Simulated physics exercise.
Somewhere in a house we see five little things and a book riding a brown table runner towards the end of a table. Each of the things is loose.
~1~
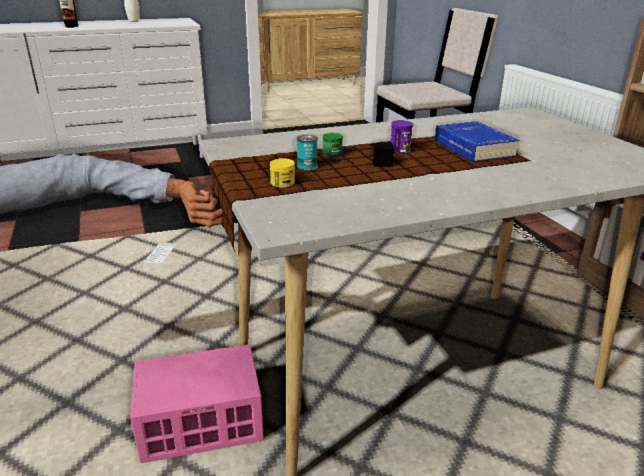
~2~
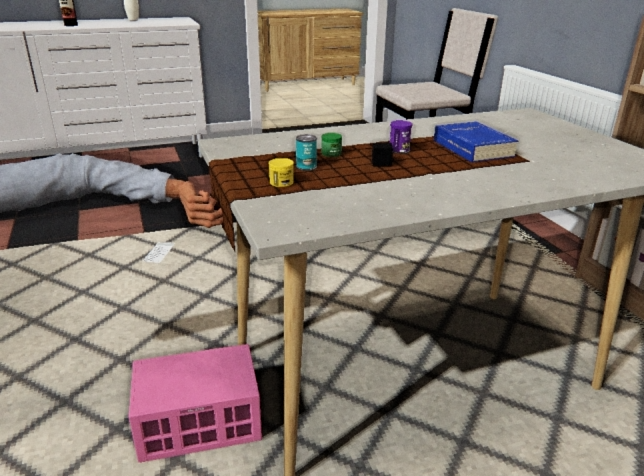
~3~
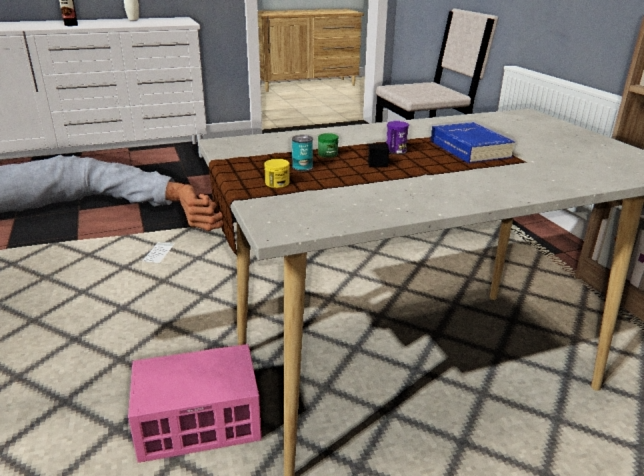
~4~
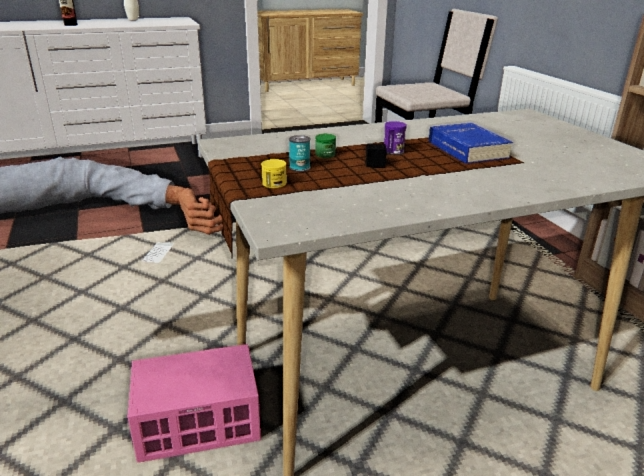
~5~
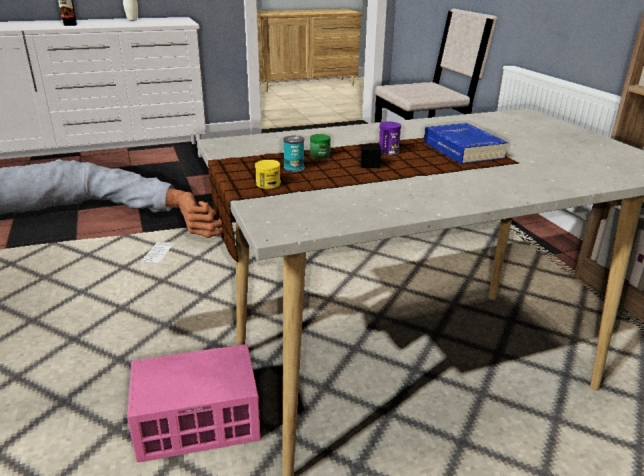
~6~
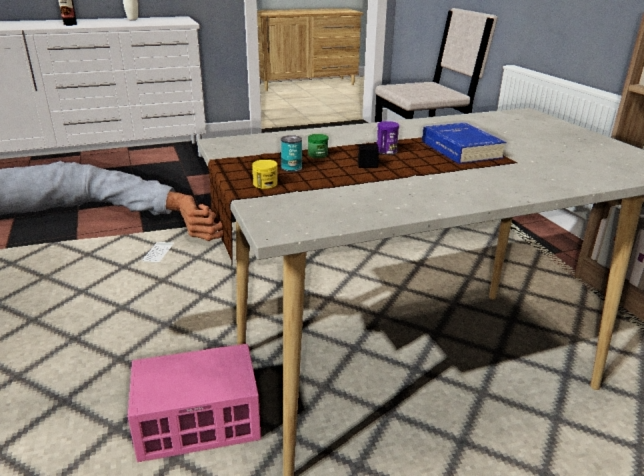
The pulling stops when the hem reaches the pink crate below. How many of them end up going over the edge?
Count: Four.
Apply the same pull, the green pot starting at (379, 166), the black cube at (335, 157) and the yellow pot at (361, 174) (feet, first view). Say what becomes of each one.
In the end the green pot is no longer on top, the black cube is no longer on top, and the yellow pot is no longer on top.
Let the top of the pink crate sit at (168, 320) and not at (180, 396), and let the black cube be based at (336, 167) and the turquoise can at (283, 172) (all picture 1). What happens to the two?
The black cube? Safe. The turquoise can? Lost.
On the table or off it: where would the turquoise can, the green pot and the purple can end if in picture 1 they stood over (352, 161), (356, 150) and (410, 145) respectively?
Note - turquoise can lost, green pot lost, purple can retained.
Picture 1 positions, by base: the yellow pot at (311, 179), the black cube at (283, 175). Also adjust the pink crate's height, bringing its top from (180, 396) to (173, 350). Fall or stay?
The yellow pot comes down; the black cube comes down.
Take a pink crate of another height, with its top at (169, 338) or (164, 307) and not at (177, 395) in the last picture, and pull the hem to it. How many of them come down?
The tally is 2 and 1.
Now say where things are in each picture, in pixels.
In the first frame, hem (235, 253); yellow pot (282, 163); turquoise can (307, 138); green pot (333, 136); black cube (384, 145); purple can (402, 123); top of the crate (180, 395).
In the second frame, hem (236, 252); yellow pot (281, 162).
In the third frame, hem (237, 256); turquoise can (303, 138).
In the fourth frame, hem (232, 259); green pot (326, 137); top of the crate (177, 395).
In the fifth frame, hem (239, 263); black cube (371, 146).
In the sixth frame, hem (232, 266); yellow pot (265, 164); turquoise can (291, 139); green pot (318, 137); black cube (369, 146); purple can (389, 124).
Soon after, hem near (226, 333); yellow pot, turquoise can and green pot gone.
Then, hem on the crate; yellow pot, turquoise can, green pot and black cube gone.
At rest, hem on the crate; yellow pot, turquoise can, green pot and black cube gone. The count of fallen things is four.
